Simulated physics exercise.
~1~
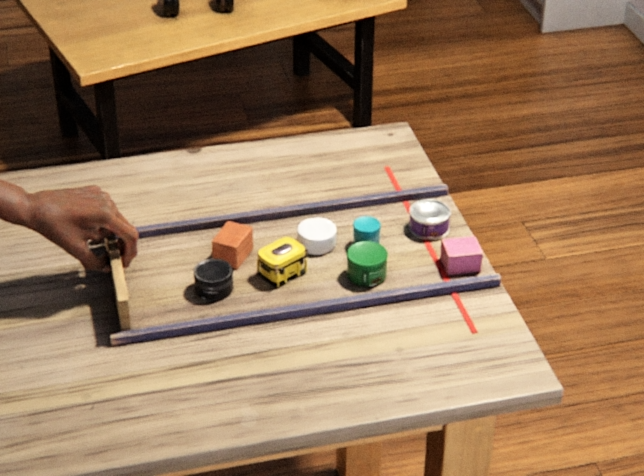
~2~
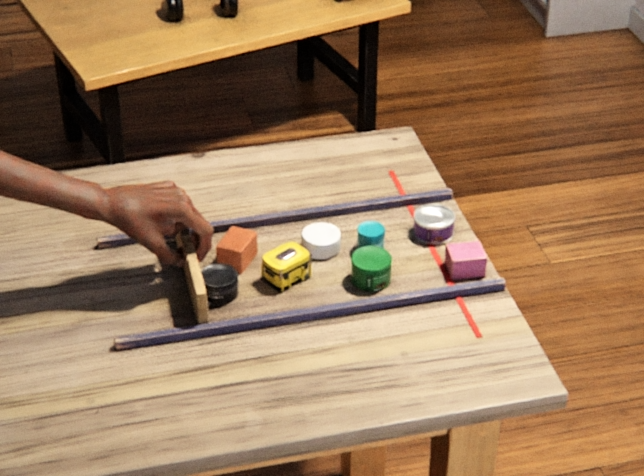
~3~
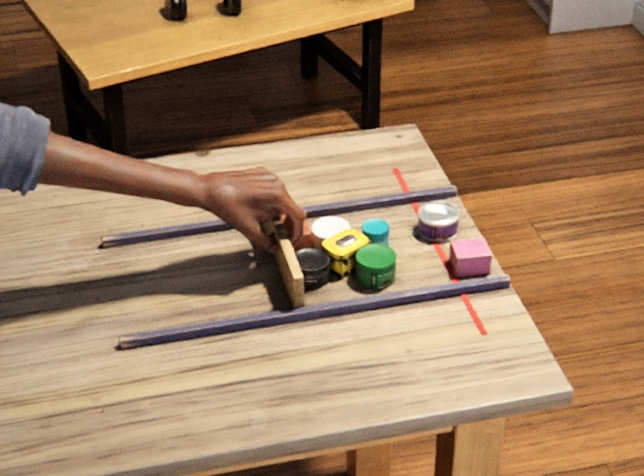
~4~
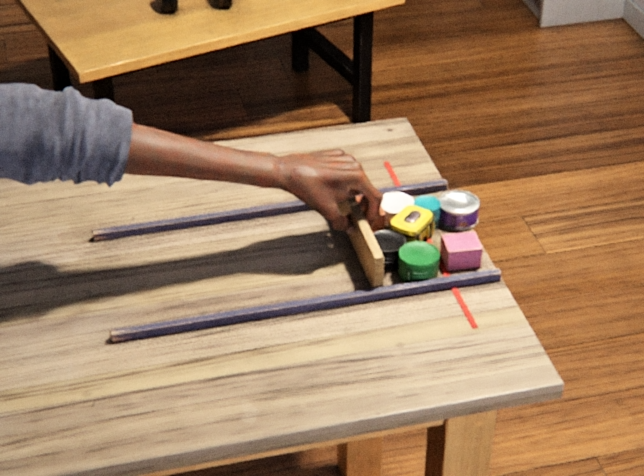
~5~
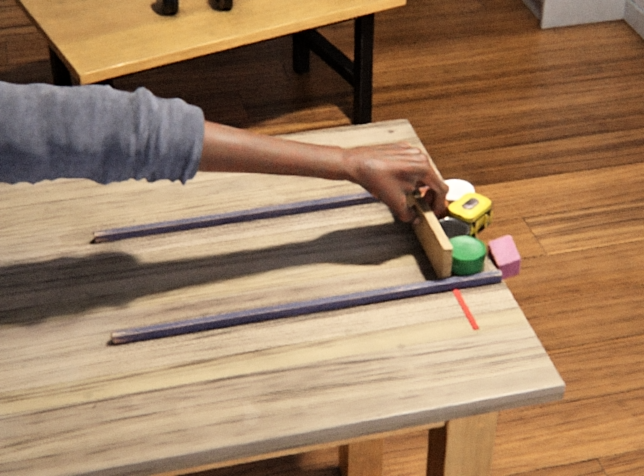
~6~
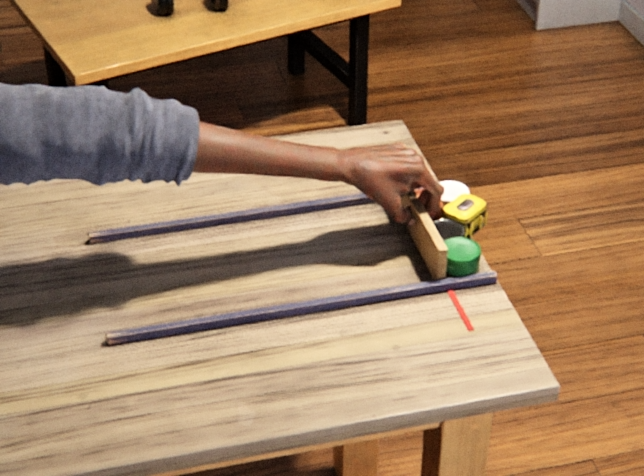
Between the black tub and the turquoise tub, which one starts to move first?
The black tub starts to move first, and the turquoise tub only begins to slide later.
